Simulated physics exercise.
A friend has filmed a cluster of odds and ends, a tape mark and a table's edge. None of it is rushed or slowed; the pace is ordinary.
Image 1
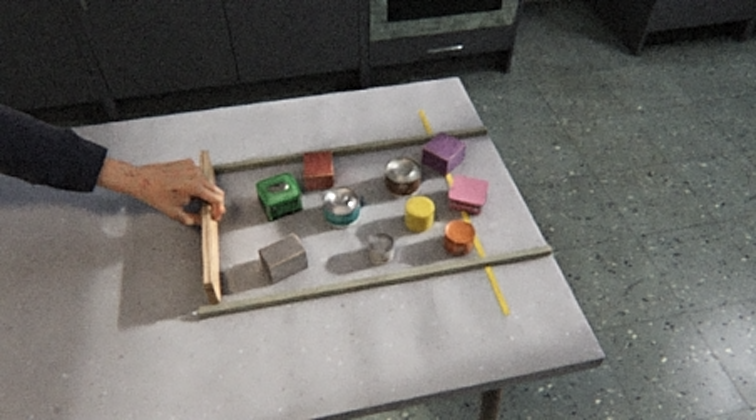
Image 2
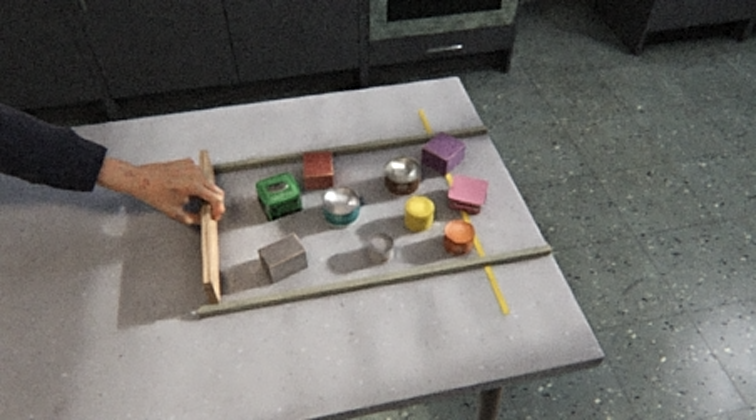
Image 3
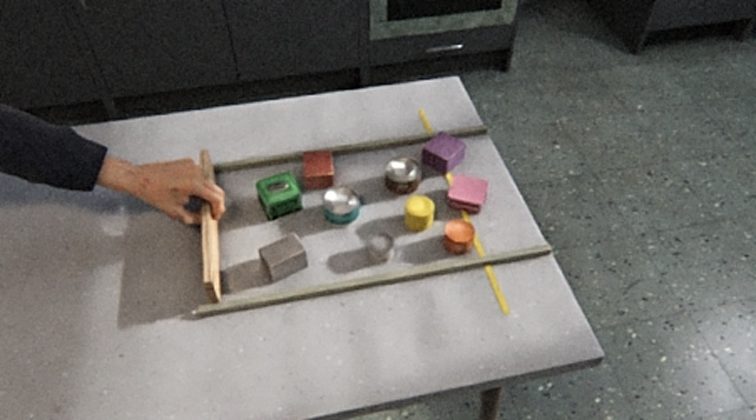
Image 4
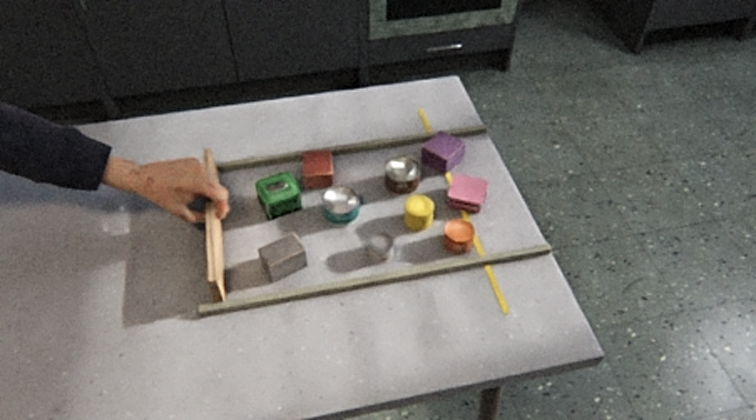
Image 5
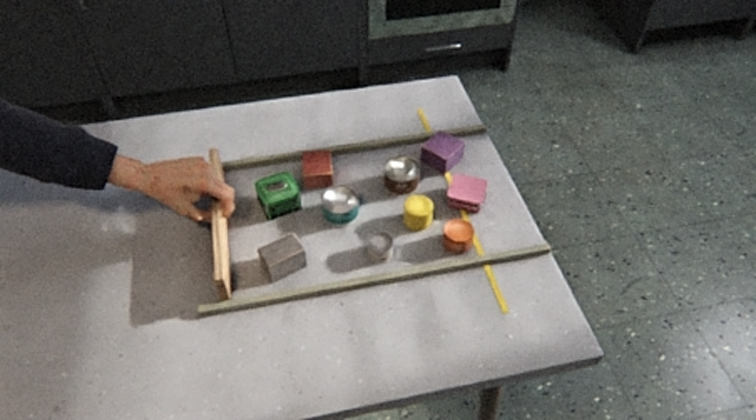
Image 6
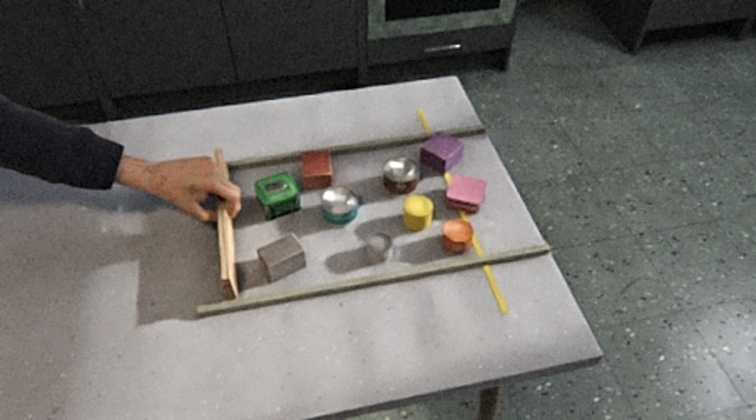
On a grey table, a hand slides an upright board slightly right toward scattered blocks and containers.
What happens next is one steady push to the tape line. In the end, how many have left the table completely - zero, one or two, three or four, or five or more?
I expect one or two pieces to come off the table.
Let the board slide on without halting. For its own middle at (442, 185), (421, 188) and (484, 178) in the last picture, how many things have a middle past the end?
0, 0 and 6.
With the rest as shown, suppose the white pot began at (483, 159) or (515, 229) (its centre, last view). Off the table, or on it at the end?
Results in order - down; down.
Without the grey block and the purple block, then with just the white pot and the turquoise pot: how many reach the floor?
Result, first then second: 0, 0.
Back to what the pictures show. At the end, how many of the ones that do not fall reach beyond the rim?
My count gives 3.
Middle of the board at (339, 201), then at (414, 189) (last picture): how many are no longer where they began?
Counting first: 6, next 10.
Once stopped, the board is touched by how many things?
4.
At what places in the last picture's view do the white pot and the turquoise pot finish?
The white pot finishes at (523, 225); the turquoise pot finishes at (477, 194).
Early on, none off yet; pink case at rest near (466, 194); purple block at rest near (442, 153); orange tub at rest near (457, 237).
A while later, none off yet; pink case at rest near (466, 194); purple block moving near (447, 150); orange tub travelled about its own width near (482, 237).
Finally, the number that fall off is one or two; lost, orange tub.
